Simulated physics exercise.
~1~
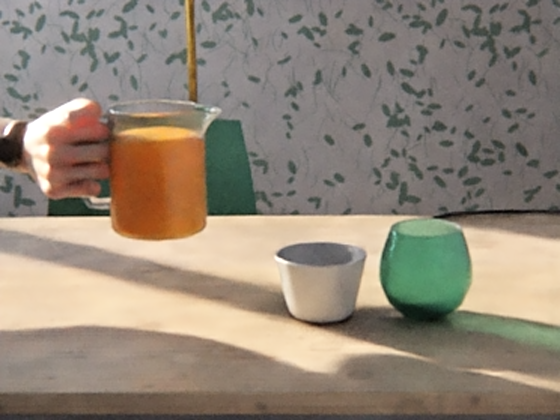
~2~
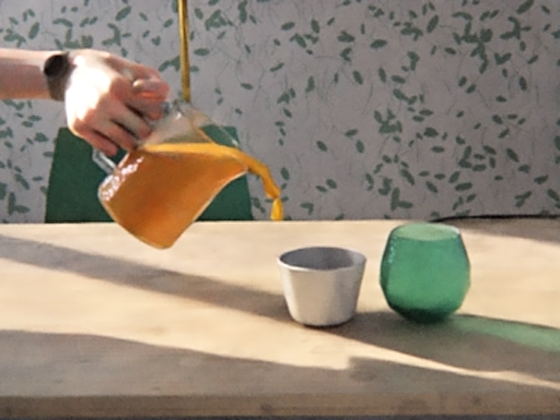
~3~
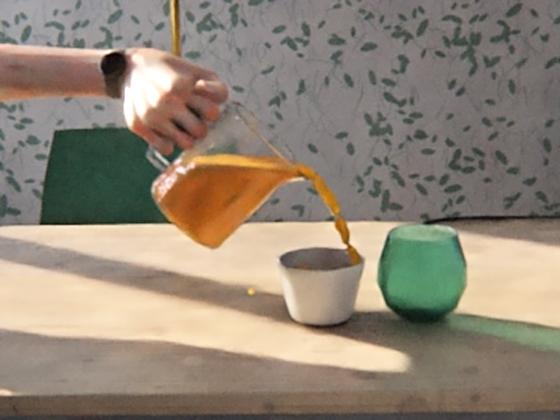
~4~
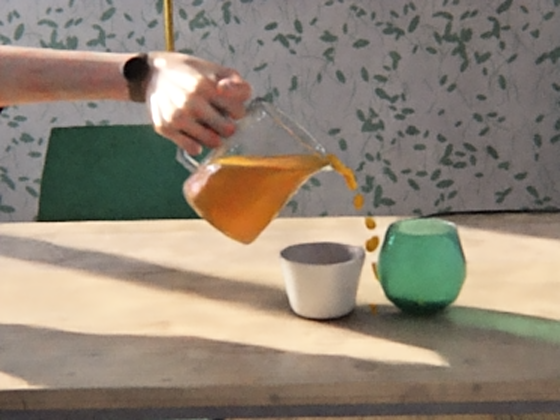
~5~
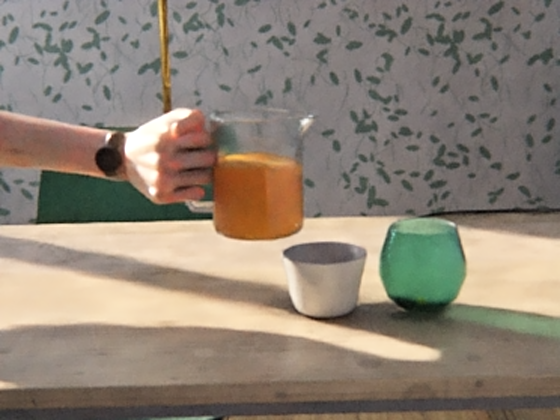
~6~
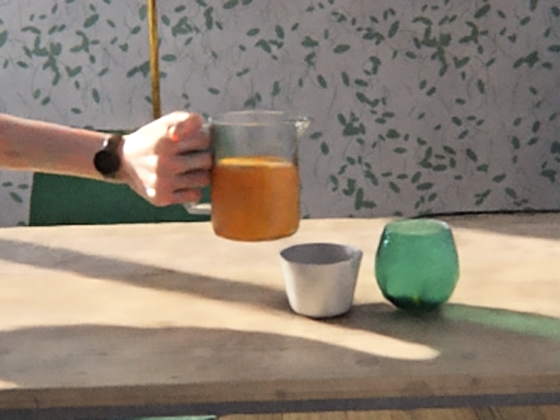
A hand tipped a glass jug of orange juice and moved it to the right, pouring a thin stream over a pale cup and towards a round green glass on a wooden table, then brought the jug upright, still partly full.
